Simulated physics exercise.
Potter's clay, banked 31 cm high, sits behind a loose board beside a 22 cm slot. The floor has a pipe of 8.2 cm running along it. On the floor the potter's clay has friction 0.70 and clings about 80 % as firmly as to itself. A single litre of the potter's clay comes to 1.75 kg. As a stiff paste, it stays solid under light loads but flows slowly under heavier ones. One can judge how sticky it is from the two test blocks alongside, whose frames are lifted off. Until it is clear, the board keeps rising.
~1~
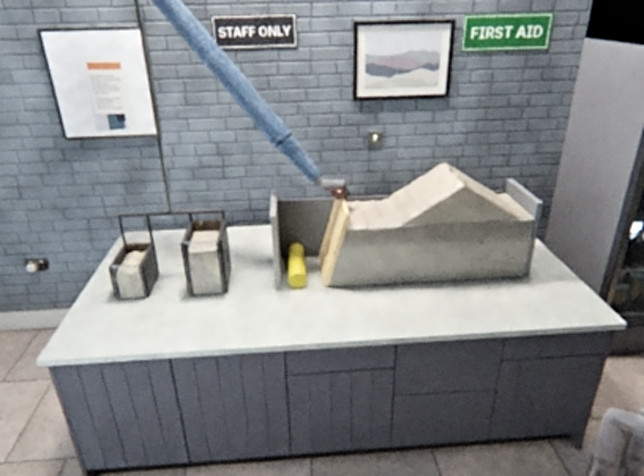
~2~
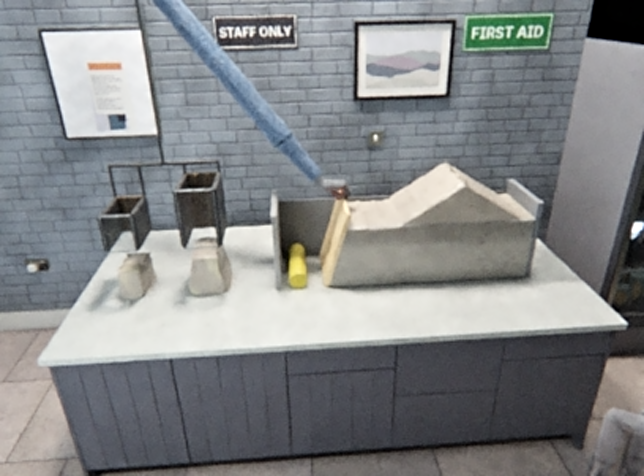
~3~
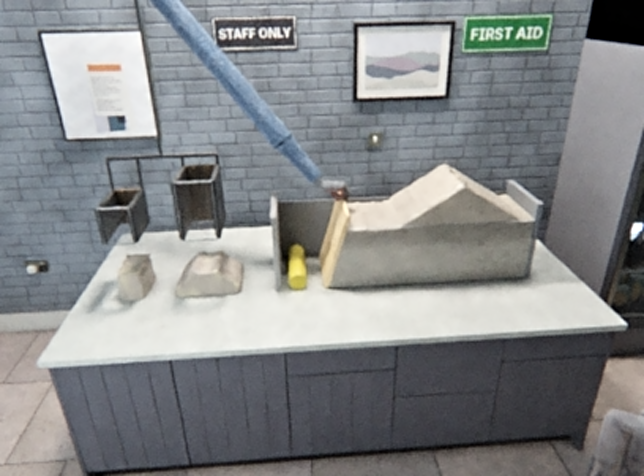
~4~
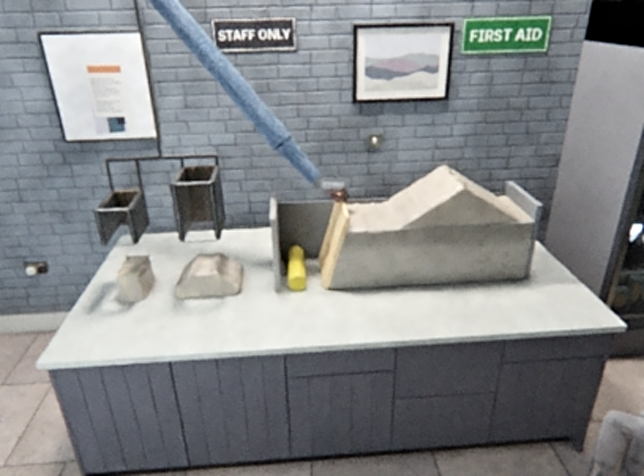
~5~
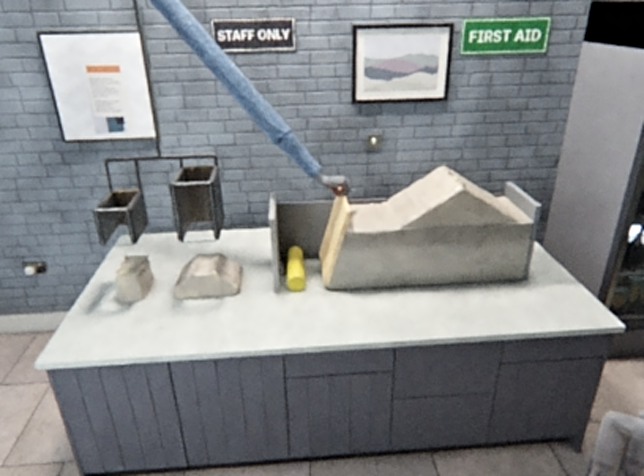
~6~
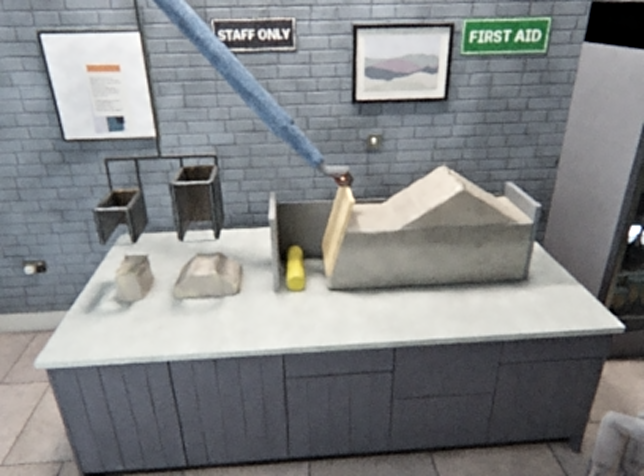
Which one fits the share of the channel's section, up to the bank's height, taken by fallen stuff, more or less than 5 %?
The one that fits is more.
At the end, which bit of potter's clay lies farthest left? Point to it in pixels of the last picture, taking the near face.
Roughly at the pixel (303, 270).
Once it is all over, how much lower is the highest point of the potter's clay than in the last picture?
Roughly 8.0 cm.
Another 0.38 s on from the sixth picture, the face still stands, with nothing on top of the pipe; the channel is 1 % full.
Another 0.83 s on from the sixth picture, the fallen stuff reaches 44 % of the way across, with nothing on top of the pipe; the channel is 20 % full.
Another 1.28 s on from the sixth picture, the fallen stuff reaches 49 % of the way across, with nothing on top of the pipe; the channel is 25 % full.
Another 1.73 s on from the sixth picture, the fallen stuff reaches 49 % of the way across, with nothing on top of the pipe; the channel is 25 % full.
Another 1.78 s on from the sixth picture, at the end, the fallen stuff reaches 49 % of the way across, with nothing on top of the pipe; the channel is 25 % full.
